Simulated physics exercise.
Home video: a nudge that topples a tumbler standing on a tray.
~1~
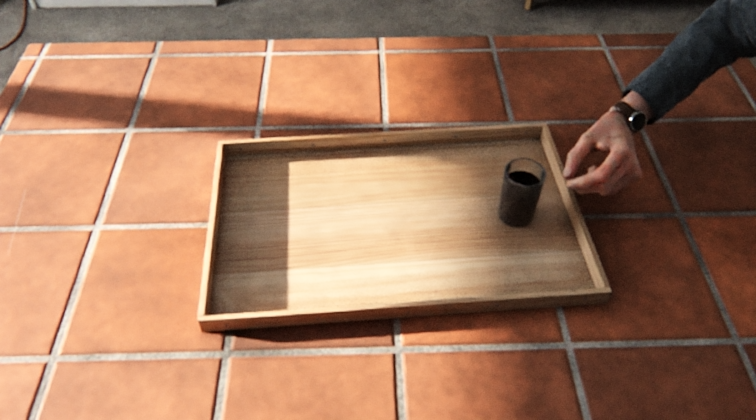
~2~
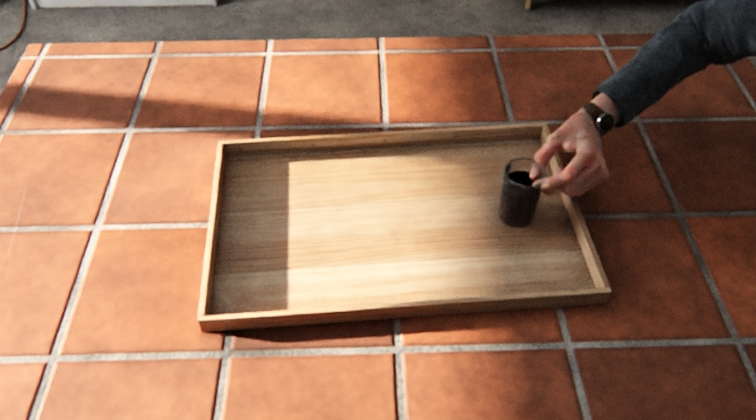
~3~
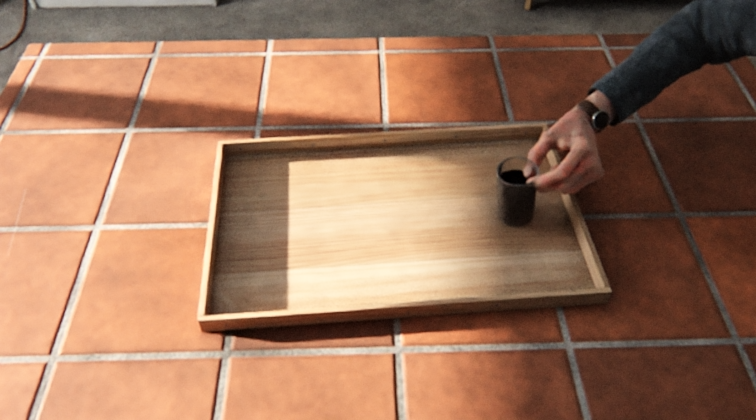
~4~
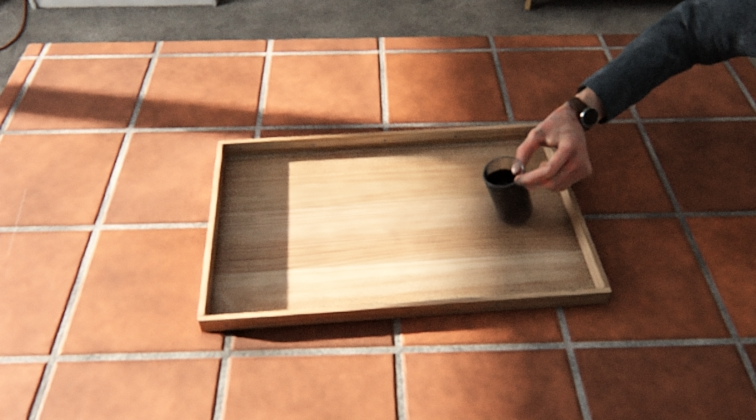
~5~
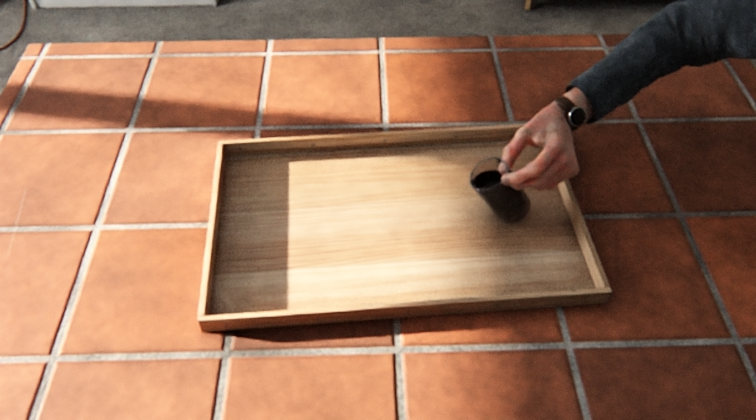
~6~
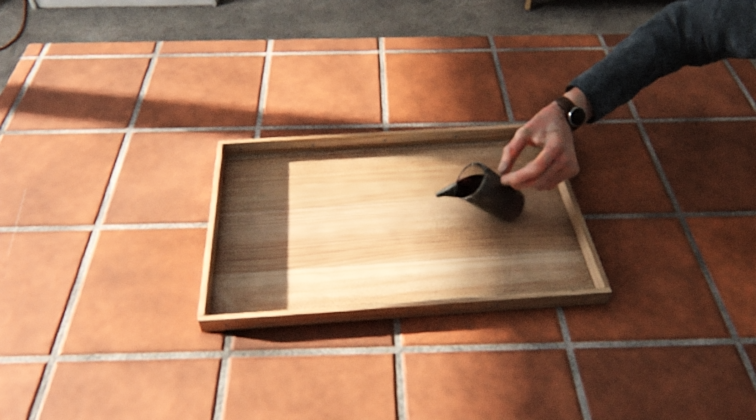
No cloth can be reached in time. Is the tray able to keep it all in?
Yes. Contained.
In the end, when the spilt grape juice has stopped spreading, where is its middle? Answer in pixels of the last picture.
The centre comes to rest around (299, 226).
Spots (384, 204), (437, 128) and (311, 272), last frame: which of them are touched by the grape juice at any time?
The opening spot comes out in the spill, the second out of the spill, the closing one in the spill.
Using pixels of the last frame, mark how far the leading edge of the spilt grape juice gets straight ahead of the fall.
The wet patch reaches its far end at about (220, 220).
Soon after, the tumbler lies in the tray; the puddle covers about as much as a plate; all of it is inside the rim.
Later, the puddle covers about as much as a tray; all of it is inside the rim.
In the end, the puddle covers about as much as a tray; all of it is inside the rim.
